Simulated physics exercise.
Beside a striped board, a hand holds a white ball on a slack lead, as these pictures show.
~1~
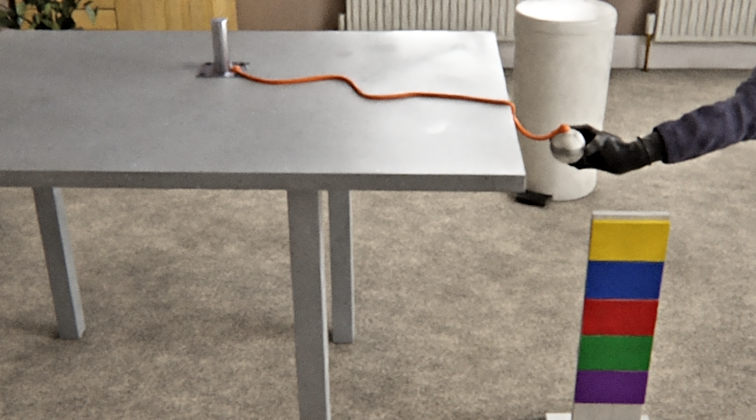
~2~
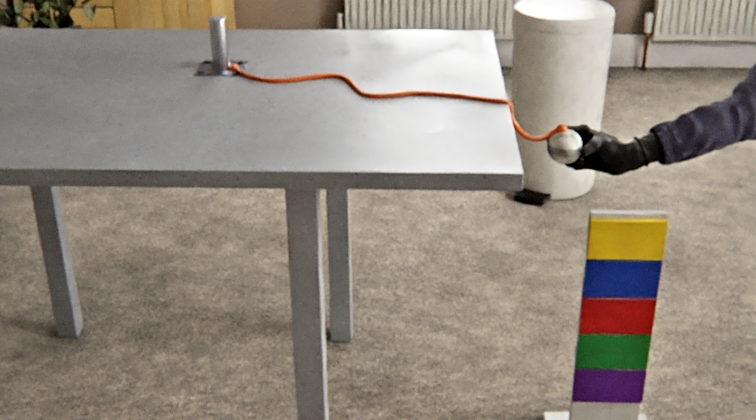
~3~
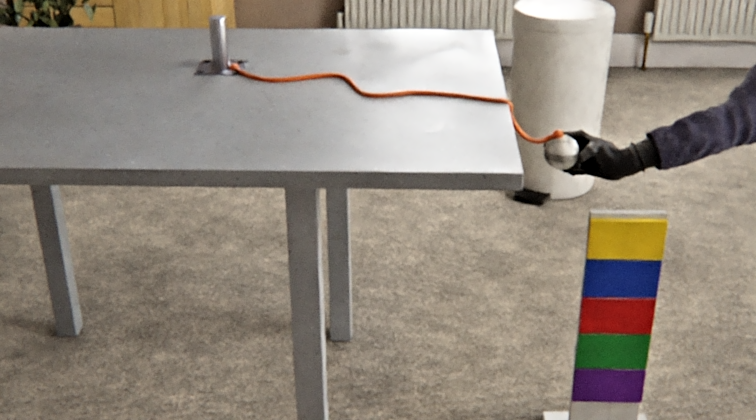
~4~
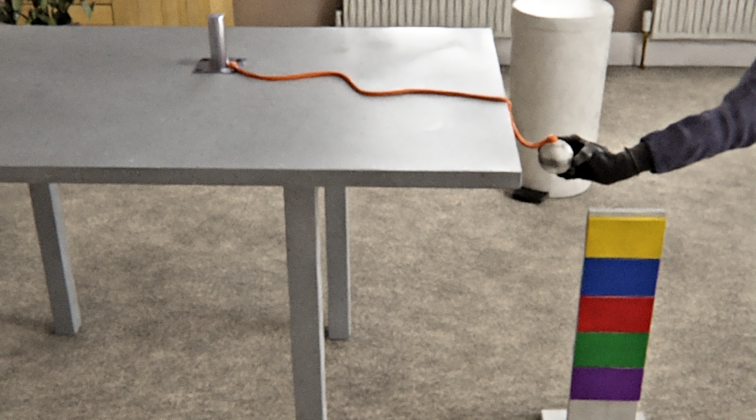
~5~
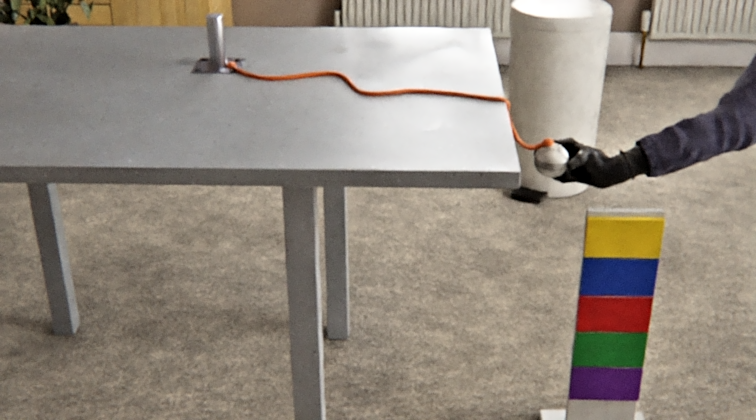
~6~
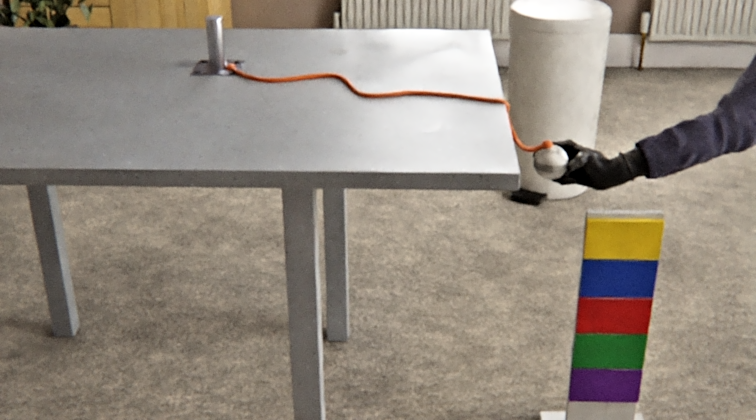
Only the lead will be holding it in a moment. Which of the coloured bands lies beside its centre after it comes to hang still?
The yellow band lies beside it.
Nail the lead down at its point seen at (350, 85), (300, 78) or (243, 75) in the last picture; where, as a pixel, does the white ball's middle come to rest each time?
Try 1: (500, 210); try 2: (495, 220); try 3: (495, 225).
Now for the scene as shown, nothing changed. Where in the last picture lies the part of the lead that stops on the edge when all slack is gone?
Check around (458, 96) - that's where it is.
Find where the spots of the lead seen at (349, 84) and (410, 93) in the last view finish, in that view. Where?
(377, 83) for the first, (456, 91) for the second.
Soon after, ball near (478, 225); level with yellow.
After that, ball near (513, 231); level with yellow.
In the end, ball near (495, 230); level with yellow. Its middle rests at the yellow band.
